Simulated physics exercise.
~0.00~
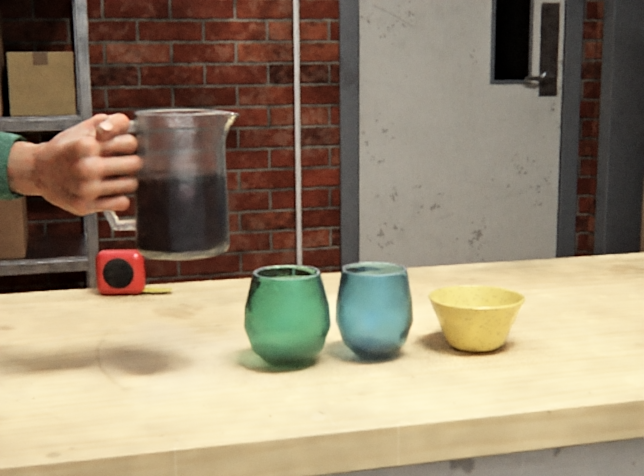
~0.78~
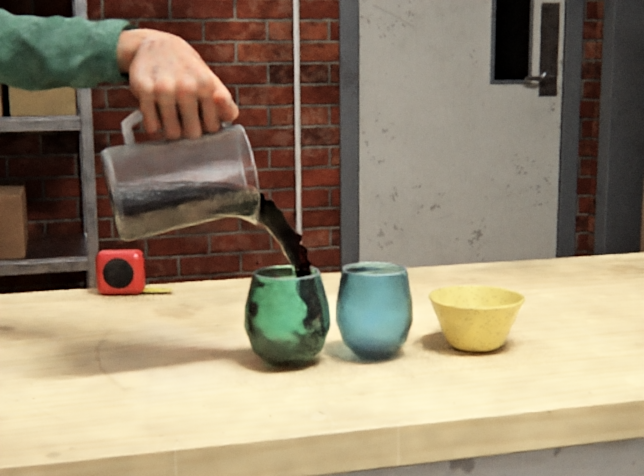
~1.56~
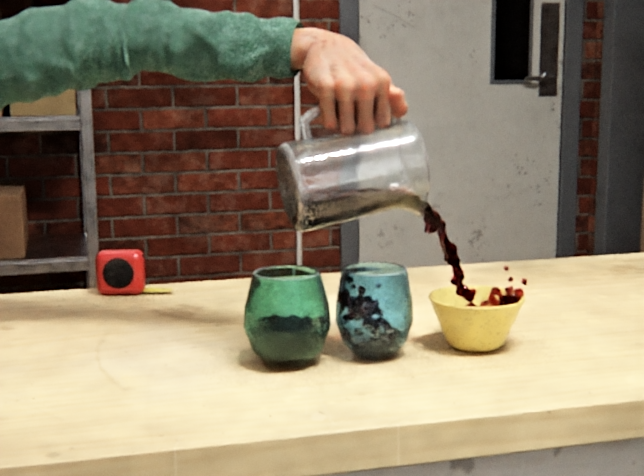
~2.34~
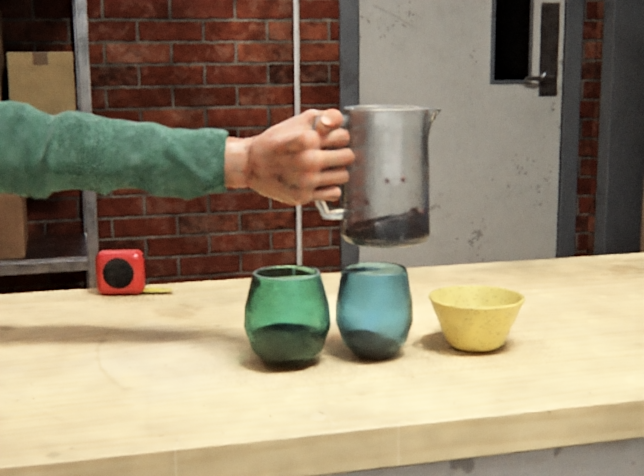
A hand in a green sleeve tipped a glass pitcher of dark wine over a green glass, swept right past a blue glass to a yellow cup, where drops splashed, then righted it, leaving wine in both glasses and a little in the pitcher.
